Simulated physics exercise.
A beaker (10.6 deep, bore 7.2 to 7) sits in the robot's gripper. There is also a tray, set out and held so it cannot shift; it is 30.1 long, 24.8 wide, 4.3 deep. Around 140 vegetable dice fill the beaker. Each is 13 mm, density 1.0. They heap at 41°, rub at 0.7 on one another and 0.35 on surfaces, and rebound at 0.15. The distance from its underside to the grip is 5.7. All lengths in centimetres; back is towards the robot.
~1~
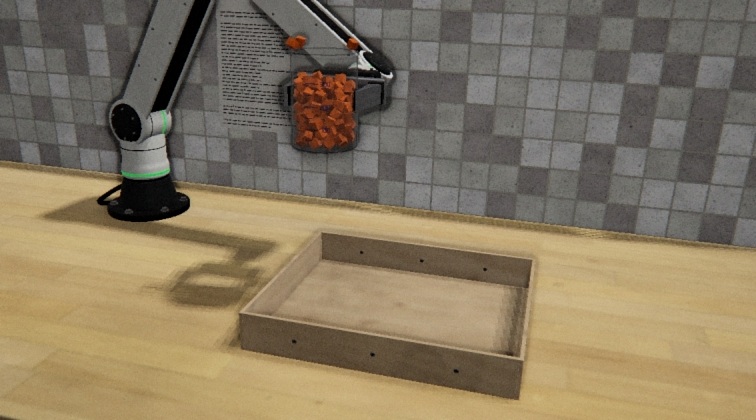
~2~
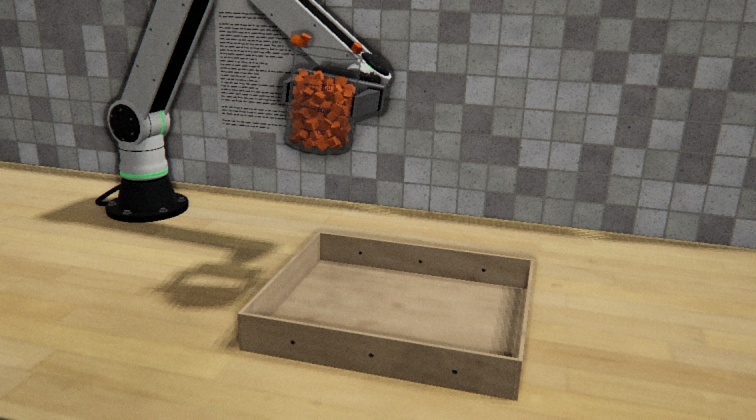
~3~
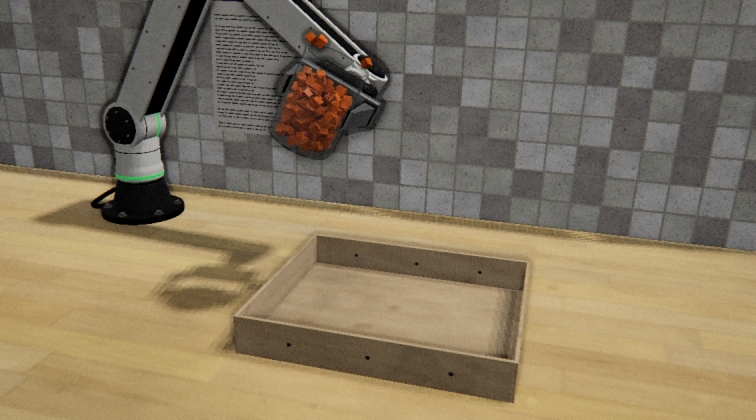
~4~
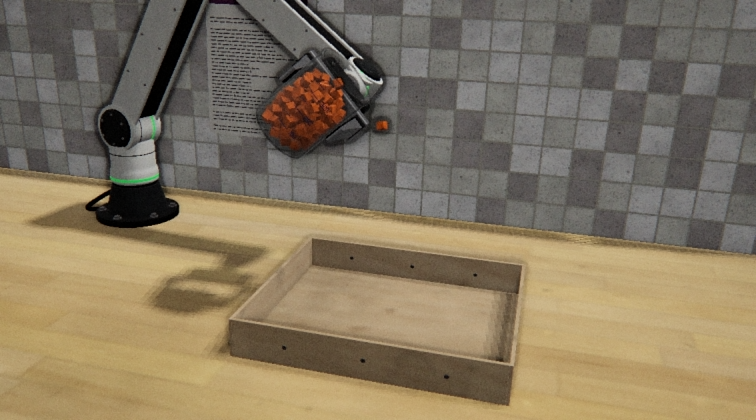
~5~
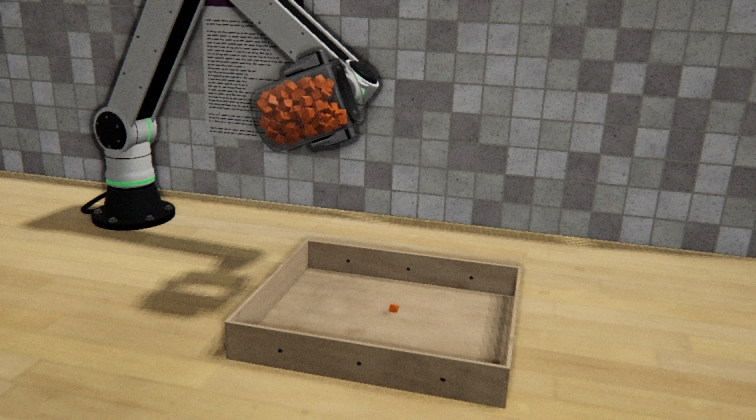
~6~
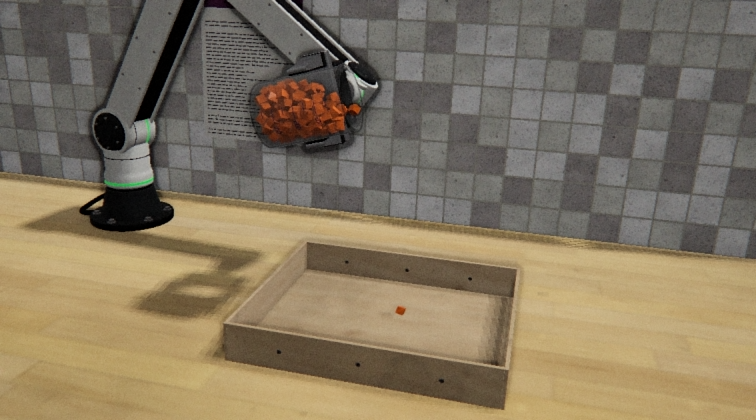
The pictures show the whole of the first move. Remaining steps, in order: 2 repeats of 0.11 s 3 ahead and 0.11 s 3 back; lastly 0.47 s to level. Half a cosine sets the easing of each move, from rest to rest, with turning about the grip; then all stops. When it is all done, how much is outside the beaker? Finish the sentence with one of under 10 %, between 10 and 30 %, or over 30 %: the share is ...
The share is between 10 and 30 %.
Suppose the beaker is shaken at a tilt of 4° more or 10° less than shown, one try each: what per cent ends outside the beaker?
20 and 5 percent.
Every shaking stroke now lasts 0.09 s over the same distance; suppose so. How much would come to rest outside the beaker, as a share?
Roughly 20 percent then.
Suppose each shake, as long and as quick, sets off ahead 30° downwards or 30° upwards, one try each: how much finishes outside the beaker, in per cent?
You'd get about 5 per cent with the first setting and about 25 per cent with the second.
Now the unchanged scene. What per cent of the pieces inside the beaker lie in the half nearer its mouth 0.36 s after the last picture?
Around 45 percent.
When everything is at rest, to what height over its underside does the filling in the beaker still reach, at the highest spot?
Around 9.0 centimetres above the underside.
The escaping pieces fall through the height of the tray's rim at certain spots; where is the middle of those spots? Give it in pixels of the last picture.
Near (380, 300).
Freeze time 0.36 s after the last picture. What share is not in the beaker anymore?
Share gone: Around 5 %.
Then, 0.36 s after the last picture, tilted 75° forward, highest piece 29 above the table; 129 in the beaker, 6 in the tray, 1 in flight or on a rim.
Then, 0.73 s after the last picture, tilted 24° forward, highest piece 30 above the table; 118 in the beaker, 17 in the tray, 1 in flight or on a rim.
Then, 1.11 s after the last picture, level, highest piece 30 above the table; 118 in the beaker, 18 in the tray.
Then, 2.16 s after the last picture, level, highest piece 30 above the table; 118 in the beaker, 18 in the tray.
Final count, 118 in the beaker, 18 in the tray. That is 13 % outside the beaker.
